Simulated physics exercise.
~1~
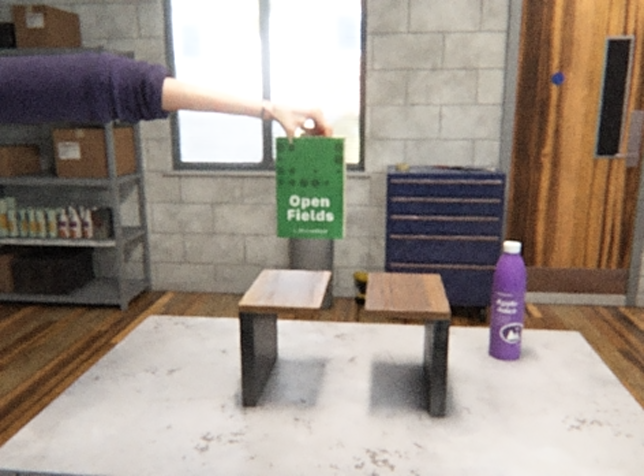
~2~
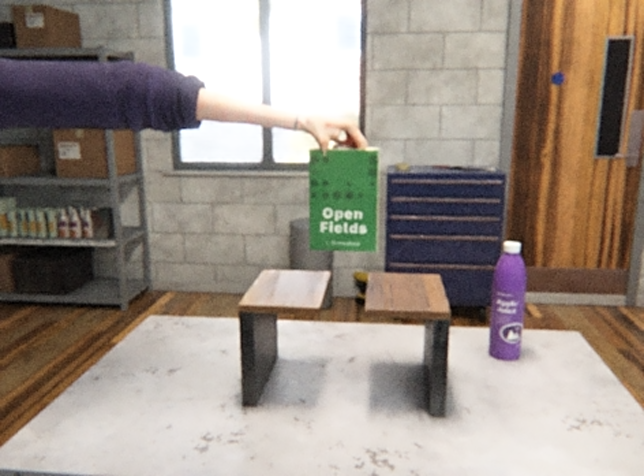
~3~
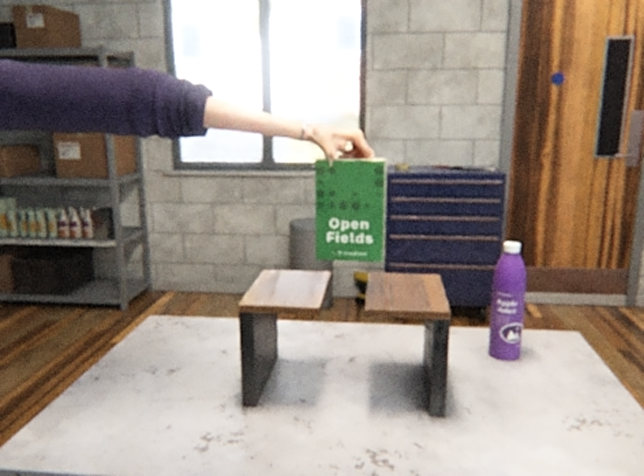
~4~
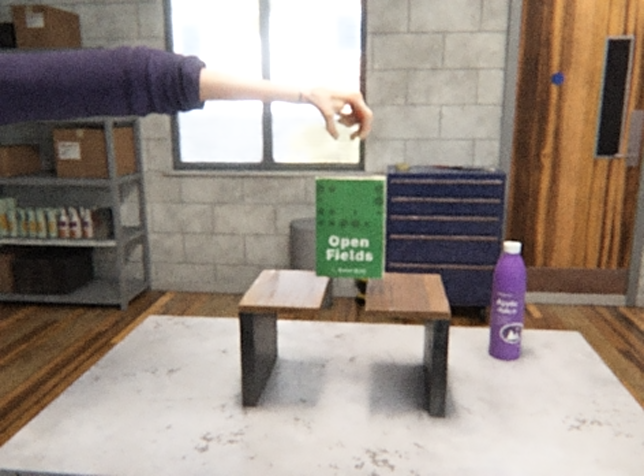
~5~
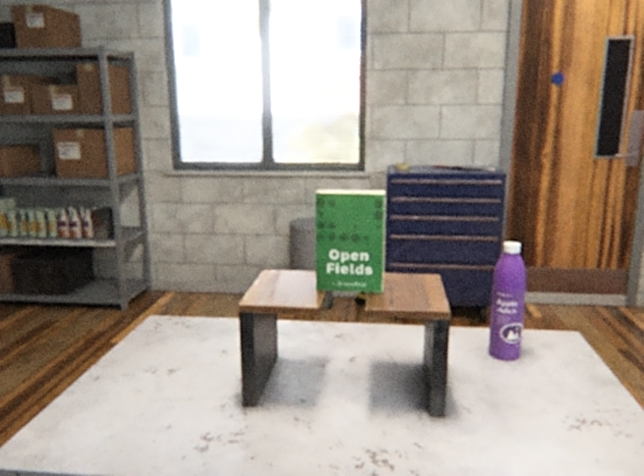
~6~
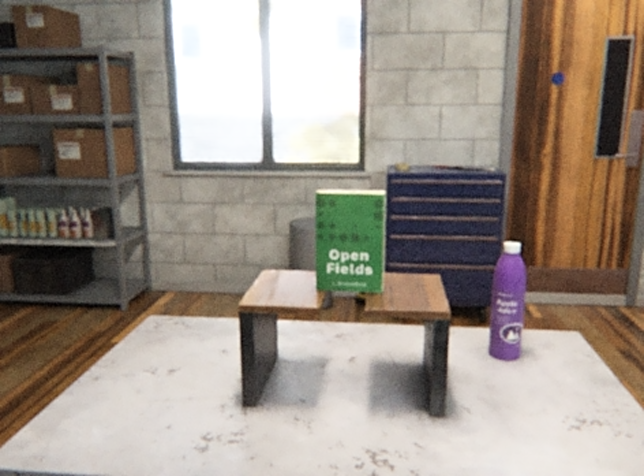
A green book held upright by a hand moves right and down above a gap in the top of a small stand, beside a purple bottle. The hand lets go and withdraws, and the book drops slightly, ending caught upright across the gap.
